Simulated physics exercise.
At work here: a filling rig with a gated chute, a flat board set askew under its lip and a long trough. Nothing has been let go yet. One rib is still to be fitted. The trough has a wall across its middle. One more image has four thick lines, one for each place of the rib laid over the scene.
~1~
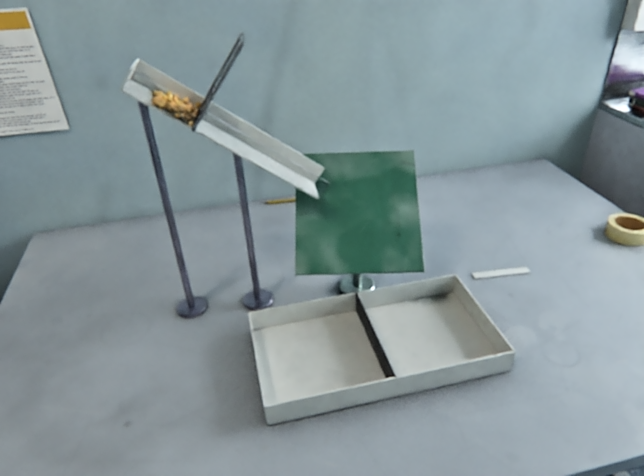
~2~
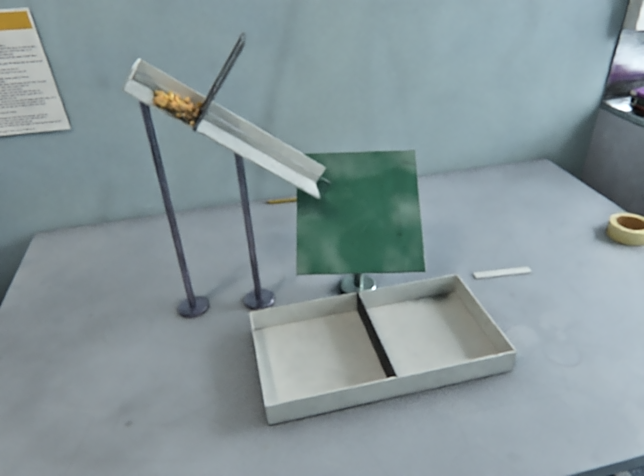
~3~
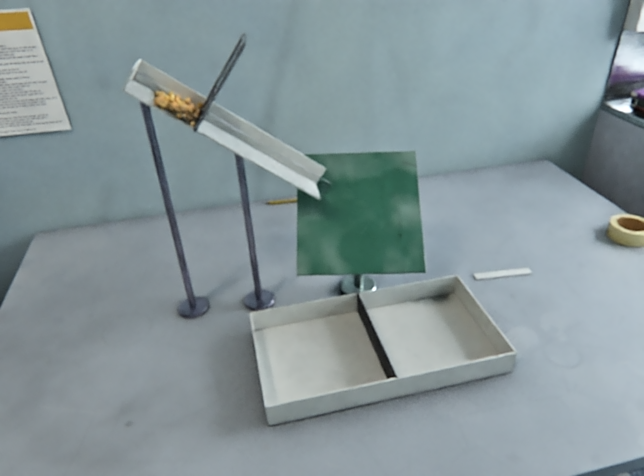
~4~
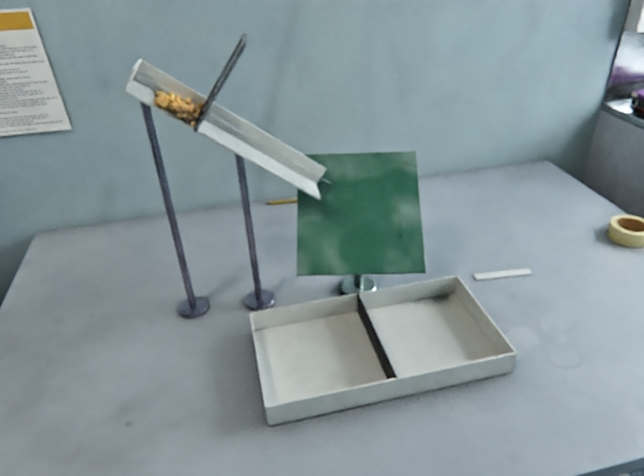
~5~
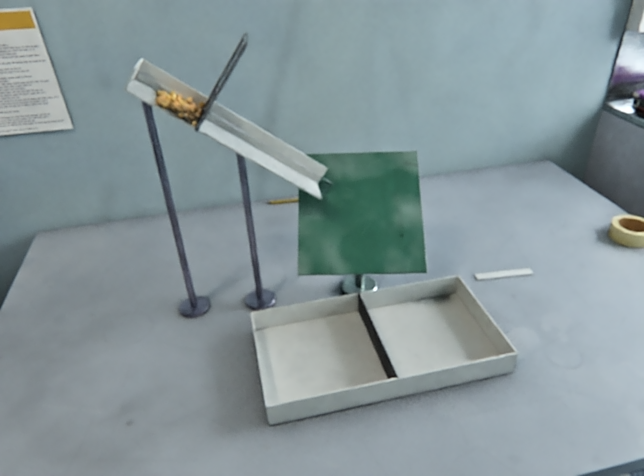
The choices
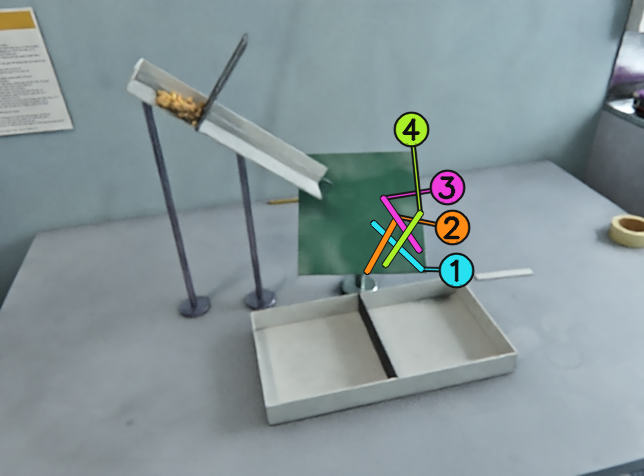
Nothing moves from start to finish, apart from a very faint shift of the whole view. A pile of small yellowish pieces stays behind the closed gate of a sloping white chute on two posts, beside a tilted green board and an empty white trough with a dark dividing wall.
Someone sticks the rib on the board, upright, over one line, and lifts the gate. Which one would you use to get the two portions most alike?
4 works best here.
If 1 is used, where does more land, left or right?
More lands on the right.
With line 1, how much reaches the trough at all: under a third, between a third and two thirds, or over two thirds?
Line 1 gives over two thirds.
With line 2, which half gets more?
Left.
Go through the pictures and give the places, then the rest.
Load behind the gate at (180, 110), dried chickpeas; lip of the chute at (316, 191), sloping fairly steeply, in the first picture.
Middle of the board at (358, 209), tilted fairly steeply; middle of its low edge at (361, 273); of its high edge at (356, 152), in the second picture.
Front corners of the trough at (266, 406) and (516, 352); front end of its middle wall at (397, 378); gate still shut at (210, 99), in the third picture.
Middle of the load at (182, 110); lip at (318, 191), in the fourth picture.
Middle of the load at (183, 109); lip at (319, 191), in the fifth picture.
On the marked copy, line 1 from (373, 223) to (421, 269); line 2 from (397, 216) to (367, 271); line 3 from (383, 198) to (419, 250); line 4 from (420, 213) to (385, 264).
If 1 is chosen, of what is caught, a small part in the left half, most in the right.
If 2 is chosen, of what is caught, most in the left half, a small part in the right.
If 3 is chosen, of what is caught, a small part in the left half, nearly all in the right.
If 4 is chosen, of what is caught, about half in the left half, about half in the right.
